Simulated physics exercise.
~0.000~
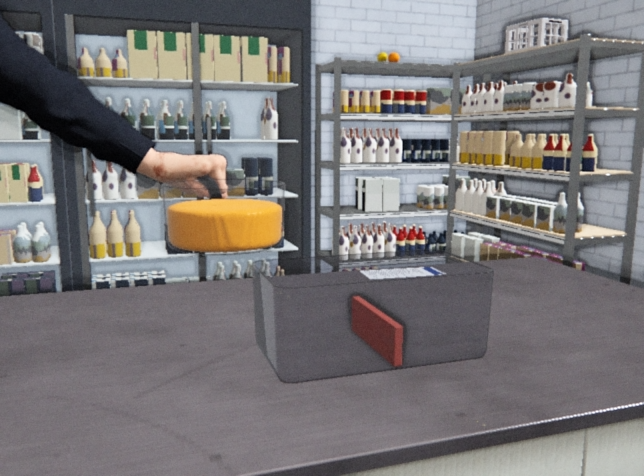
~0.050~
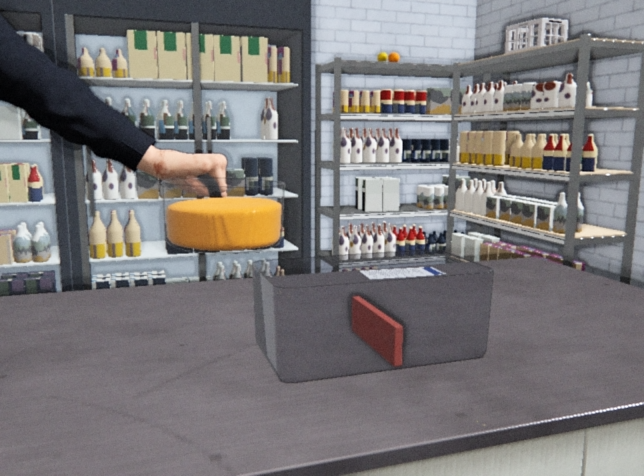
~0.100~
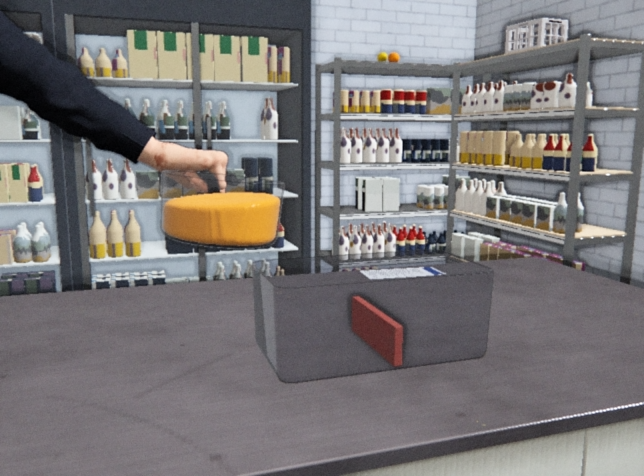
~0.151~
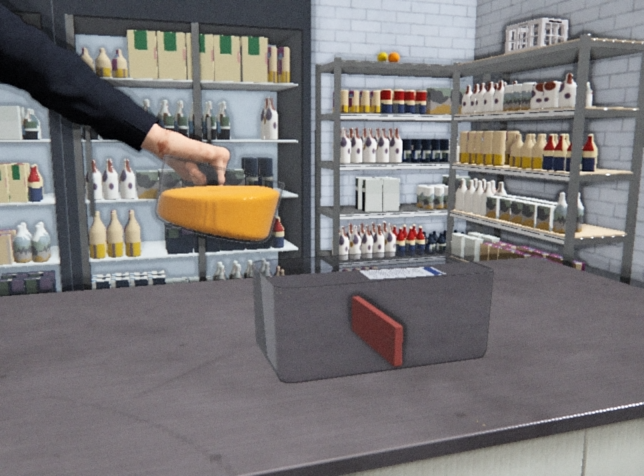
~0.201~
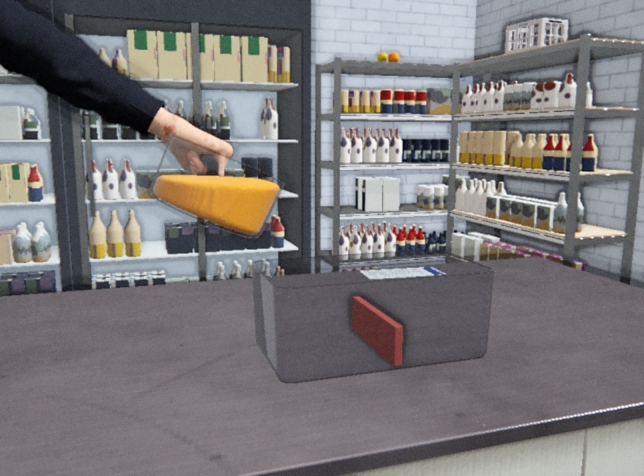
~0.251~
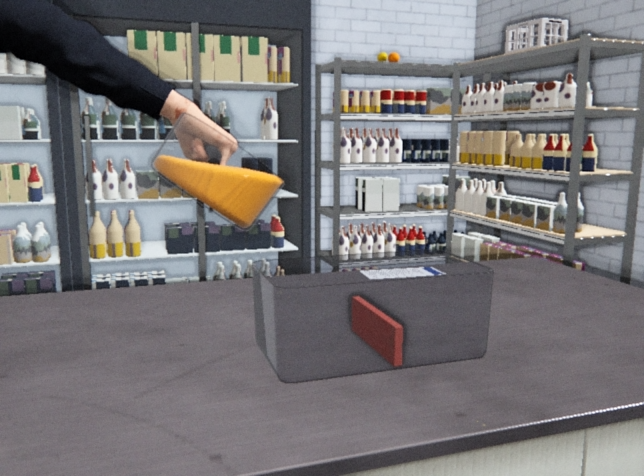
In a shop with shelves of bottles along the walls, a hand reaching in from the left holds a round orange container above a dark counter, where a grey box with a red panel sits. The container starts level, then tilts steadily, its right side dipping while its left side rises.
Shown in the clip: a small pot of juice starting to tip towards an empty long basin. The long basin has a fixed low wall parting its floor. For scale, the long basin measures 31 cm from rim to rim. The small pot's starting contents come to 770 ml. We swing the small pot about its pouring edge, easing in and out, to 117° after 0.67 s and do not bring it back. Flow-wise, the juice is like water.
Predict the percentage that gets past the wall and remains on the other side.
The other side holds about 26 % in the end.
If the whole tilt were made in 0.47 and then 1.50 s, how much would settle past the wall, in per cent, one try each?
Result: 25 per cent, then 5 per cent.
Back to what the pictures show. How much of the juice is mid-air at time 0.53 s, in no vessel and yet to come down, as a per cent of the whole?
Around 58 in a hundred.
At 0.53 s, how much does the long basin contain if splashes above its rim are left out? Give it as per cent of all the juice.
About 7%.
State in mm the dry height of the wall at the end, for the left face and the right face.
Left side: Around 34 mm. Right side: Around 46 mm.
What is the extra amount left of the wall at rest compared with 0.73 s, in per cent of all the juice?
It comes to near 16 per cent.
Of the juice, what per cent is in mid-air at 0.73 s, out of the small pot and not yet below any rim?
Close to 10 in every hundred parts.
Then, 0.53 s in, the tilt is 104° and 34 per cent is still to pour, 7 is left of the wall and 0 right of it.
Then, 0.73 s in, the tilt is 117° and 1 per cent is still to pour, 53 is left of the wall and 36 right of it.
Then, 0.94 s in, the tilt is 117° and 0 per cent is still to pour, 65 is left of the wall and 22 right of it.
Then, 1.17 s in, the tilt is 117° and 0 per cent is still to pour, 69 is left of the wall and 26 right of it.
Finally, 69 per cent lies left of the wall, 26 right of it and 5 outside.
